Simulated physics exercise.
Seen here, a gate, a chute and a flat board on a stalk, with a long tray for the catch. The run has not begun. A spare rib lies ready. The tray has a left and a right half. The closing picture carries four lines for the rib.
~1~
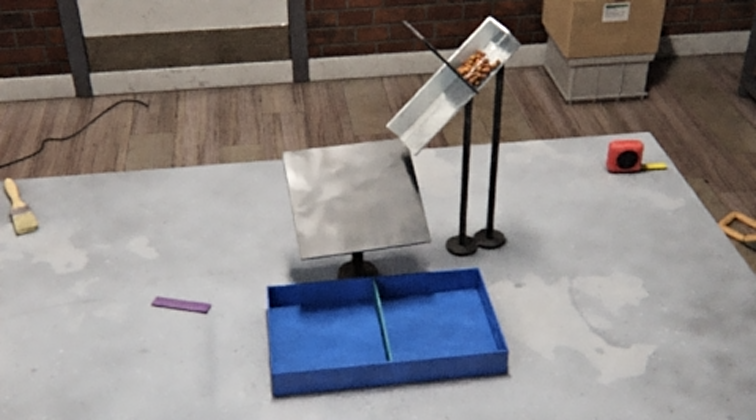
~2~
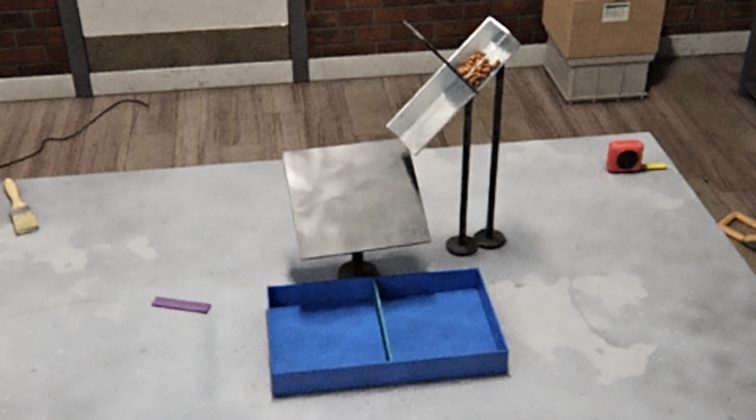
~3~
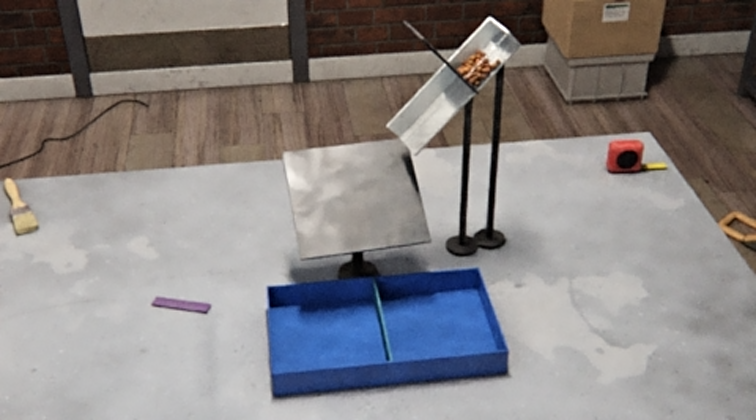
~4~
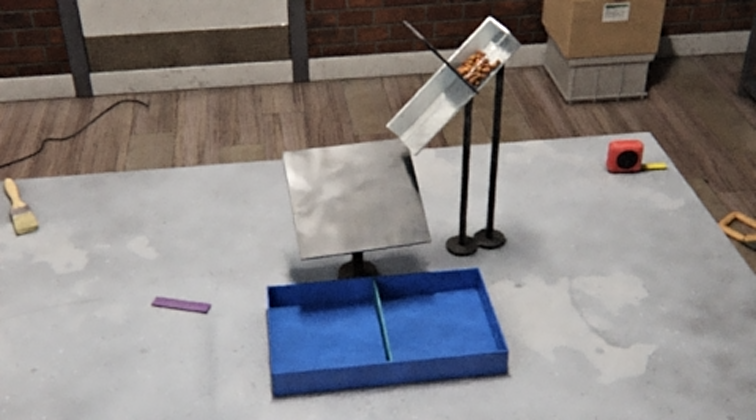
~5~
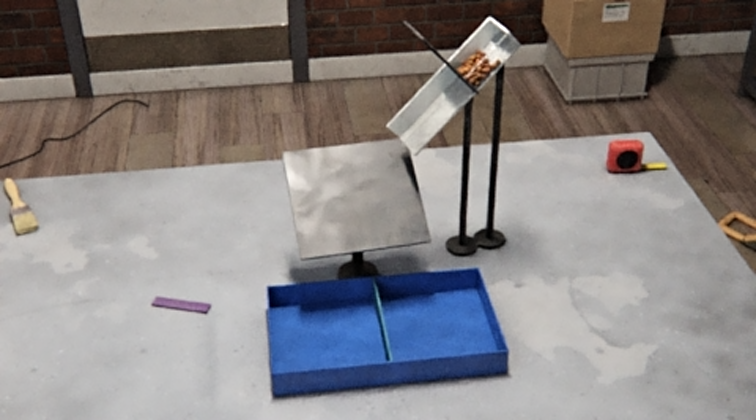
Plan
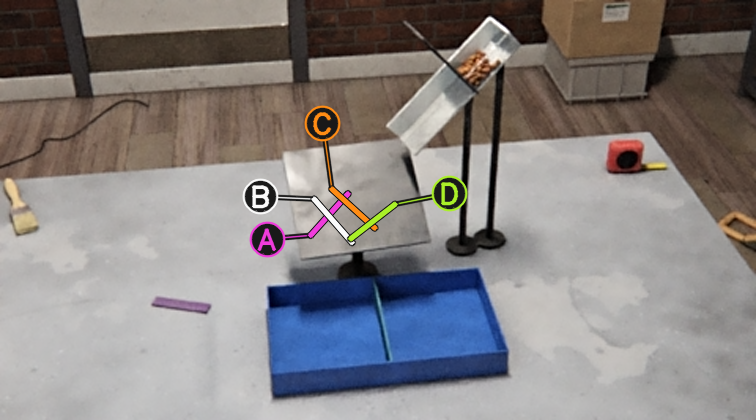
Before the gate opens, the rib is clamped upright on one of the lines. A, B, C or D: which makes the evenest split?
The answer is line B.
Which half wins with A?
Left.
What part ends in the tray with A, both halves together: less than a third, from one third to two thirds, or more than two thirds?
Line A gives more than two thirds.
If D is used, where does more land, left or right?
The left half.
On the marked copy, line A from (348, 193) to (310, 235); line B from (314, 199) to (352, 242); line C from (331, 189) to (374, 228); line D from (395, 204) to (350, 238).
Choosing A, of what is caught, all but a few in the left half, a small share in the right.
Choosing B, of what is caught, close to half in the left half, close to half in the right.
Choosing C, of what is caught, a small share in the left half, all but a few in the right.
Choosing D, of what is caught, the whole lot in the left half, none at all in the right.
